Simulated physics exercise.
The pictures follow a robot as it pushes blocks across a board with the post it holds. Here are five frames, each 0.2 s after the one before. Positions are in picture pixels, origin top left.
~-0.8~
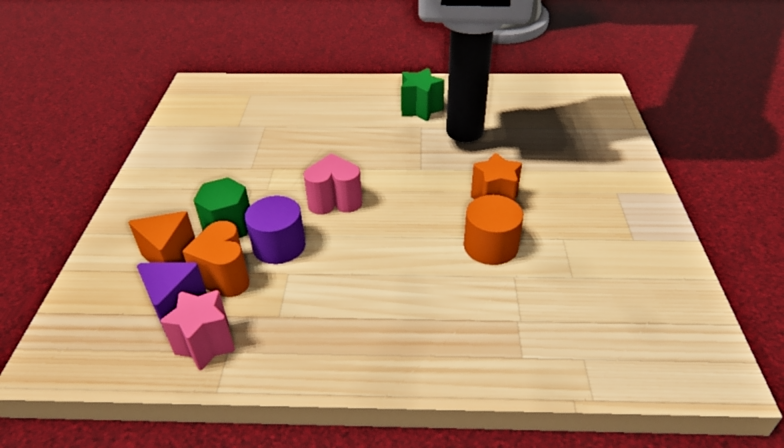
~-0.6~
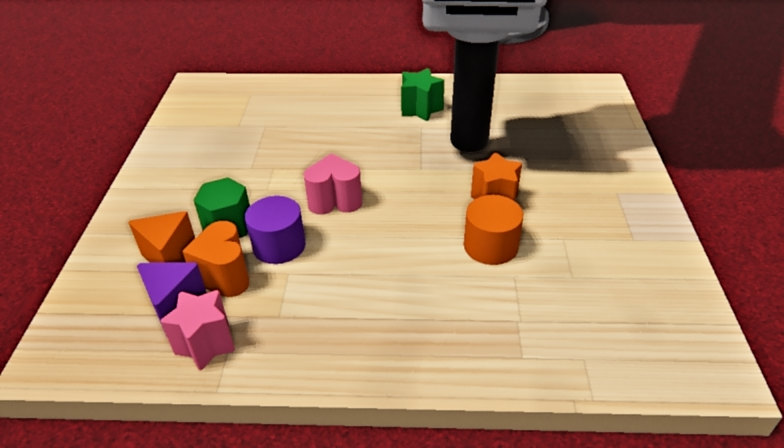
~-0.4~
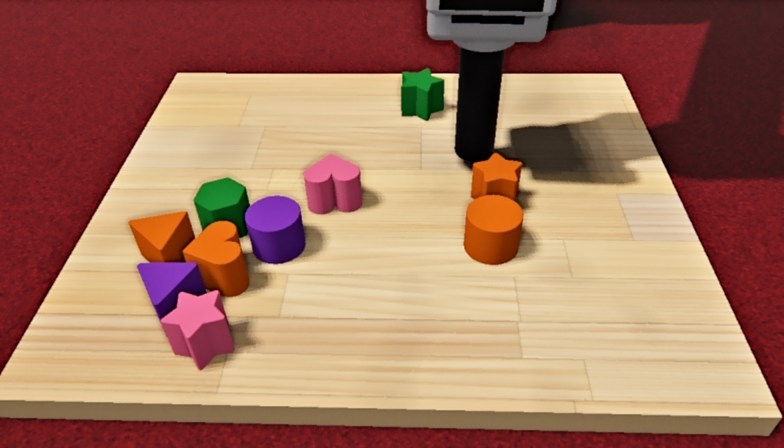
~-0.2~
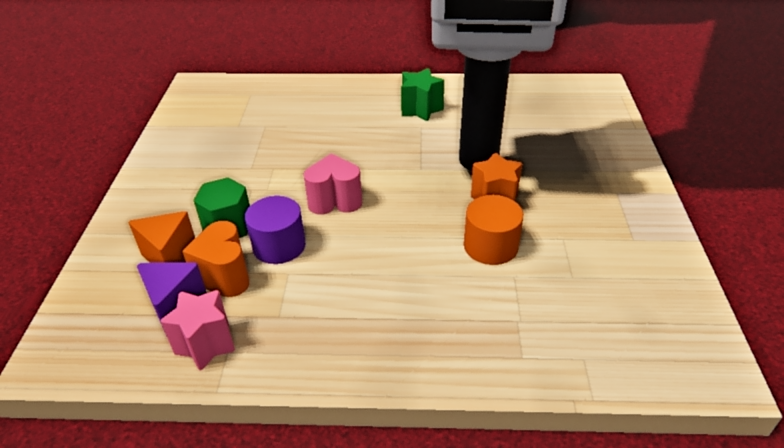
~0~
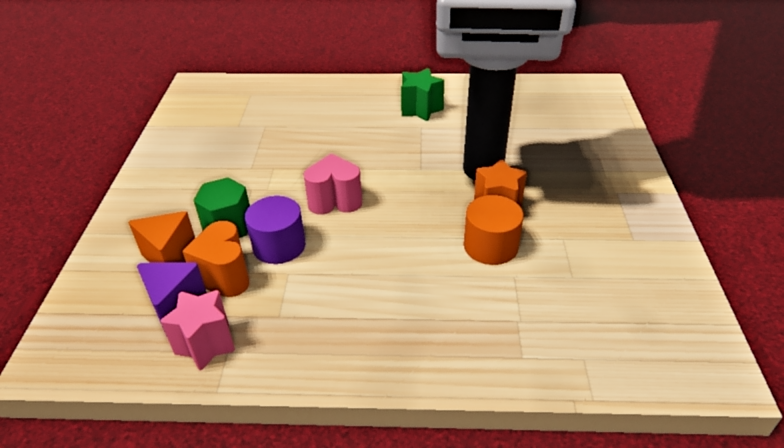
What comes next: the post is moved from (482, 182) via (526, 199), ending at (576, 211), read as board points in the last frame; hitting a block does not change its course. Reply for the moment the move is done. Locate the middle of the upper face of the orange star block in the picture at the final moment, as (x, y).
The point I'd pick in the picture is (534, 193).
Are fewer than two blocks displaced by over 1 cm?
Final answer: Yes.
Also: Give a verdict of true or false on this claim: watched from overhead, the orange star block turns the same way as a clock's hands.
Verdict: True.
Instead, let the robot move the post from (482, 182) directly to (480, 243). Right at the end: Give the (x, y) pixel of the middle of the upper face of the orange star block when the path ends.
Around pixel (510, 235).
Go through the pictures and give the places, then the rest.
In the first picture, post's lower end (465, 133); orange circular block (495, 212); orange star block (499, 167).
In the second picture, post (469, 143); blocks still.
In the third picture, post (474, 152); blocks still.
In the fourth picture, post (478, 162); blocks still.
In the fifth picture, post (483, 171); orange circular block (495, 212); orange star block (502, 174).
The first path, step by step. Halfway along, post (529, 189); orange star block (527, 191), turned 45° clockwise.
At the end, post (578, 201); orange circular block still; orange star block (534, 193), turned 65° clockwise.
